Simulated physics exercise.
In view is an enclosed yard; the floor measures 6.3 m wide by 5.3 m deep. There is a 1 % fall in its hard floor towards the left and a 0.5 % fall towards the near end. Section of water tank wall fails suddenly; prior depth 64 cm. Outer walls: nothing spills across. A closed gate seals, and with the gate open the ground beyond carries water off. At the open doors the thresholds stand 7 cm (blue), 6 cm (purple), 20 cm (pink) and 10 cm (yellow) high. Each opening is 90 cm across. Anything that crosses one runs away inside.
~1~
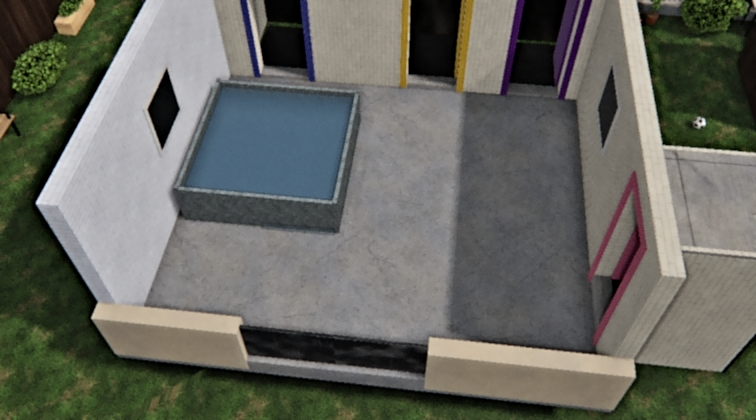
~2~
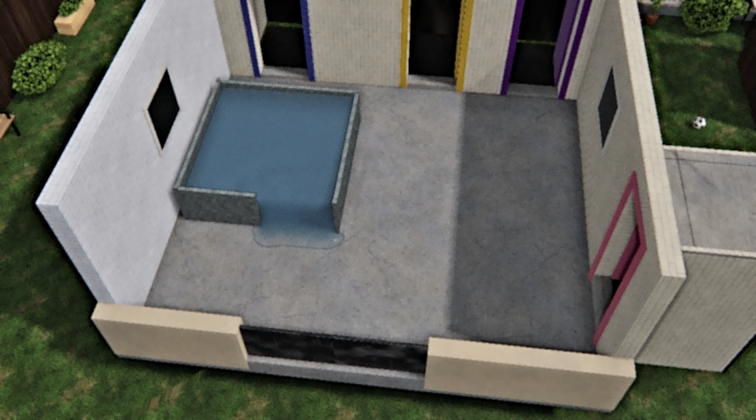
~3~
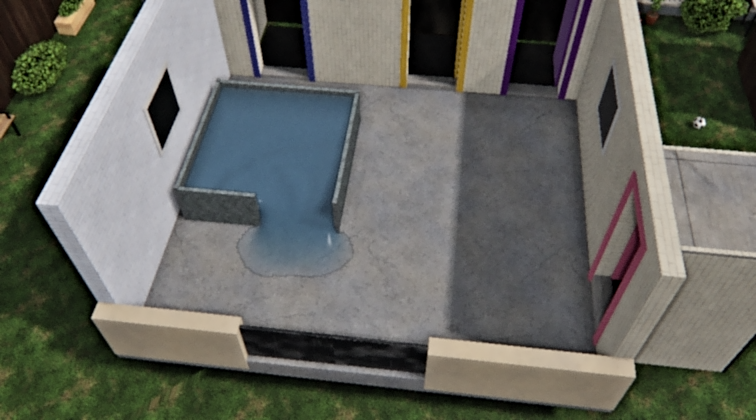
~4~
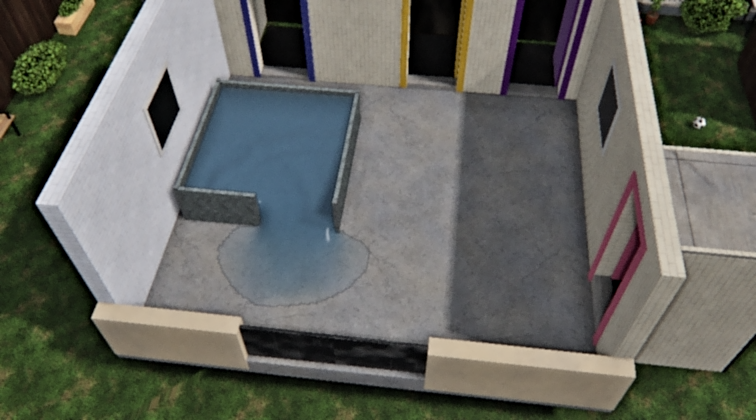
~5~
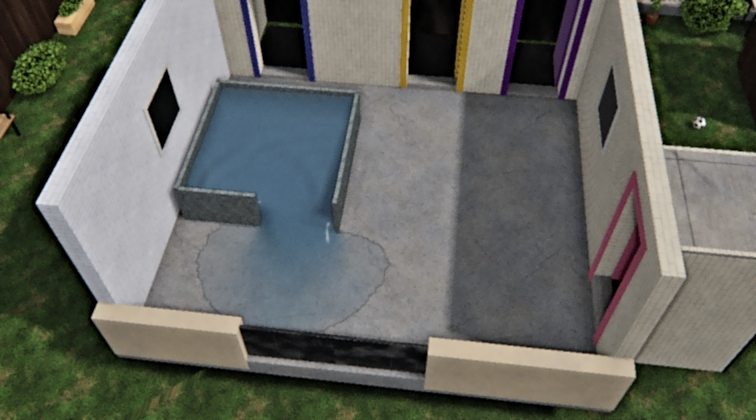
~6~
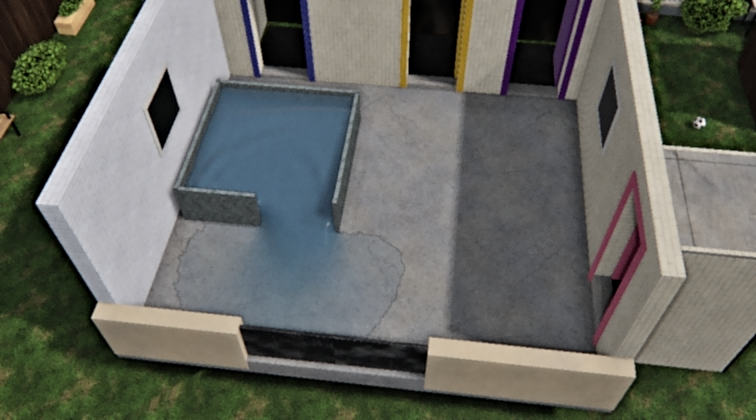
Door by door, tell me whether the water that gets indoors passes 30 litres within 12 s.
Here is the picture: At the blue door it goes past 30 litres; at the purple door it goes past 30 litres; at the pink door it stays within 30 litres; at the yellow door it stays within 30 litres.
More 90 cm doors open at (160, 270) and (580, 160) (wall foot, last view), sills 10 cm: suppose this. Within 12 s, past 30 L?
So the first one exceeds it, while the second one doesn't reach it.
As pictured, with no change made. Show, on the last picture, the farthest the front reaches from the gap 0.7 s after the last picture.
I'd put it close to (448, 365).
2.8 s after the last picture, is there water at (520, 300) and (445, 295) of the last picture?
In turn: Flooded, wet.
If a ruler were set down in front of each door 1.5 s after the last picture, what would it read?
In centimetres, the blue door has 0, the purple door 0, the pink door 0 and the yellow door 0.
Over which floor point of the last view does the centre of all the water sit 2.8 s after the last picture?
Centre: Roughly (308, 231) px.
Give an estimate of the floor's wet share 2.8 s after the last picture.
50 %.
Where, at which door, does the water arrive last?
Last: Yellow.
Then, 0.7 s after the last picture water covers 25 % of the floor and is deepest (40 cm) near (278, 335); blue door not reached, purple door not reached, pink door not reached, yellow door not reached.
Then, 1.5 s after the last picture water covers 35 % of the floor and is deepest (40 cm) near (135, 332); blue door not reached, purple door not reached, pink door not reached, yellow door not reached.
Then, 2.8 s after the last picture water covers 50 % of the floor and is deepest (33 cm) near (148, 334); blue door not reached, purple door not reached, pink door 23 cm at the sill, 3 L in, yellow door not reached.
Then, 6.3 s after the last picture water covers 90 % of the floor and is deepest (20 cm) near (135, 332); blue door 5 cm at the sill, 0 L in, purple door 14 cm at the sill, 55 L in, pink door 16 cm at the sill, 8 L in, yellow door 8 cm at the sill, 0 L in.
Then, 11.3 s after the last picture water covers 100 % of the floor and is deepest (20 cm) near (181, 209); blue door 18 cm at the sill, 71 L in, purple door 10 cm at the sill, 156 L in, pink door 10 cm at the sill, 8 L in, yellow door 8 cm at the sill, 1 L in.
